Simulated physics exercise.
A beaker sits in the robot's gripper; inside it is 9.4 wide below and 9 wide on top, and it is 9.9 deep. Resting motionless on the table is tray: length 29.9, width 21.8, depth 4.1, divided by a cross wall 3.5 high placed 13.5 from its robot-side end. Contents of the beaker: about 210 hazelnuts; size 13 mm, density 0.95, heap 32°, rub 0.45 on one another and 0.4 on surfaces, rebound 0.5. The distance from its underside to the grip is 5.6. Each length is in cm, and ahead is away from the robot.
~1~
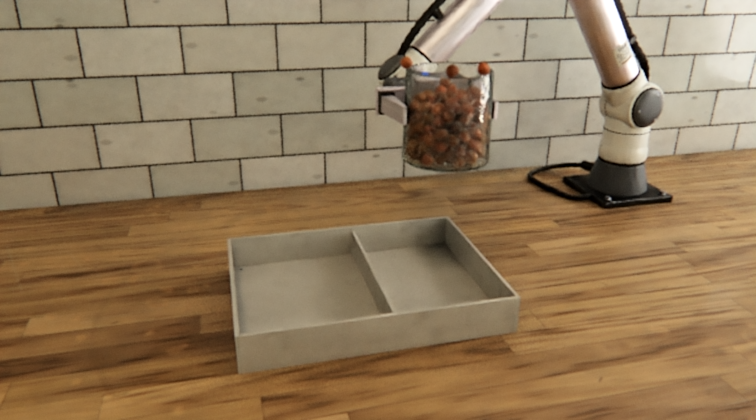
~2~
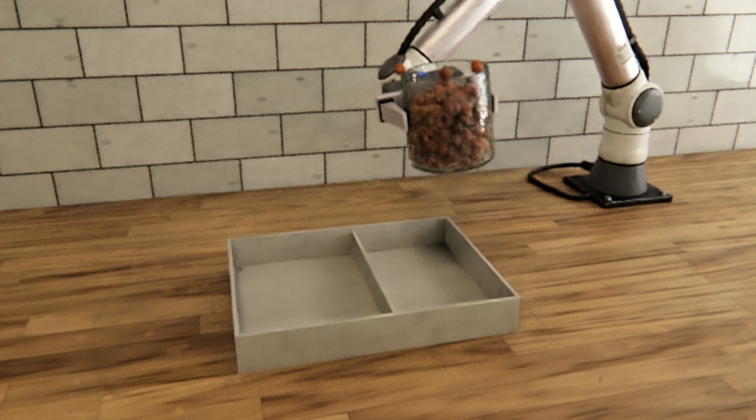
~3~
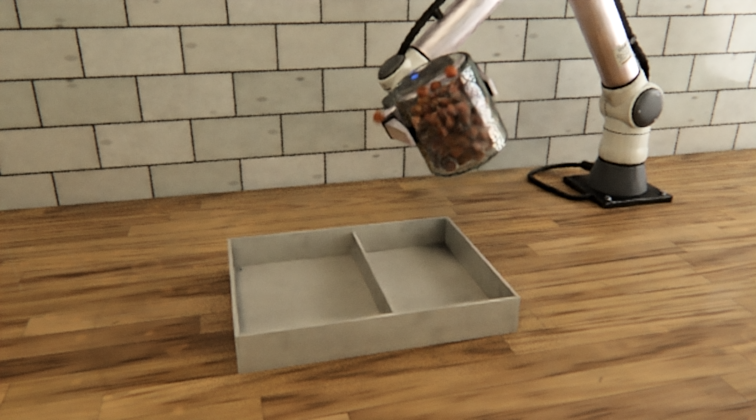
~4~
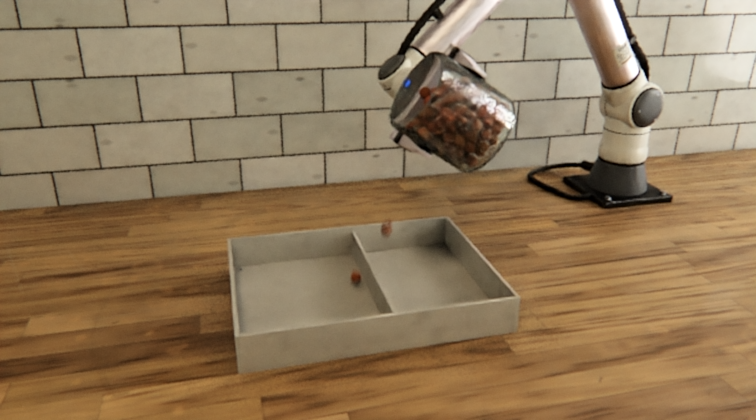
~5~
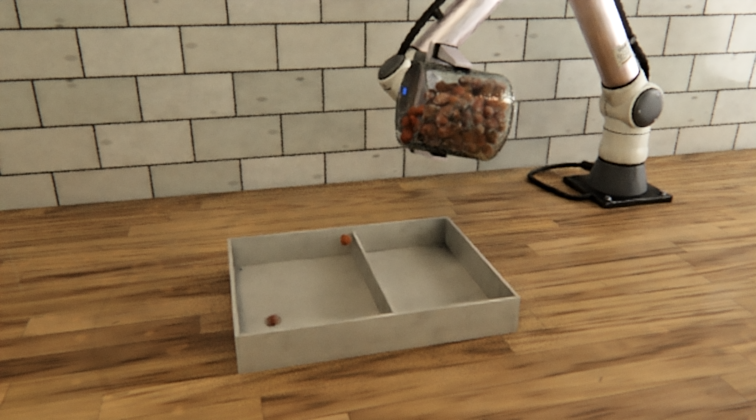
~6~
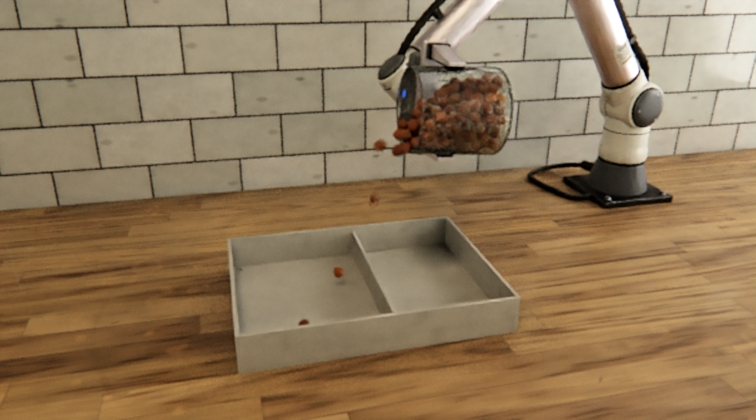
Robot arm tilting a clear beaker of hazelnuts leftward onto its side above a divided grey tray, a few nuts dropping out.
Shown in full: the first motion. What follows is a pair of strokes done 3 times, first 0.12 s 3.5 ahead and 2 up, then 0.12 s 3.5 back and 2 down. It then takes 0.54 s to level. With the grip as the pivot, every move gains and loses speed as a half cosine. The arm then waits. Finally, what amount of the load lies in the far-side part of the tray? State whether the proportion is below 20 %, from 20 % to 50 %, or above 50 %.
The proportion is above 50 %.
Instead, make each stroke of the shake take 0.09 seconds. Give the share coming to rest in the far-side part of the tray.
Then roughly 90 percent.
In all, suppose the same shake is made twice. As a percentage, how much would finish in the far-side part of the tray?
My guess is near 65 per cent.
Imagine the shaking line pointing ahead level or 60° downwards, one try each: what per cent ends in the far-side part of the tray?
Estimates, in order: 65 % then 25 %.
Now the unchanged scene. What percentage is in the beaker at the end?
Roughly 20 per cent.
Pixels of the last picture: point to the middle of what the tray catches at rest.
I'd point to somewhere near (306, 295).
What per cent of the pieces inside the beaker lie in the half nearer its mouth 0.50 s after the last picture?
Around 70 percent.
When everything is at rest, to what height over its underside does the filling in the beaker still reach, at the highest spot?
It reaches close to 4.0 cm in the end.
Then, 0.50 s on, tilted 86° forward, highest piece 22 above the table; 96 in the far-side part, 60 in the beaker, 11 in the robot-side part, 1 on the table or floor, 41 in flight or on a rim.
Then, 1.01 s on, tilted 39° forward, highest piece 22 above the table; 147 in the far-side part, 37 in the beaker, 23 in the robot-side part, 2 on the table or floor.
Then, 1.46 s on, level, highest piece 21 above the table; 147 in the far-side part, 37 in the beaker, 23 in the robot-side part, 2 on the table or floor.
Then, 2.51 s on, level, highest piece 21 above the table; 147 in the far-side part, 37 in the beaker, 23 in the robot-side part, 2 on the table or floor.
In the end, 147 in the far-side part, 37 in the beaker, 23 in the robot-side part, 2 on the table or floor. That is 70 % in the far-side part of the tray.
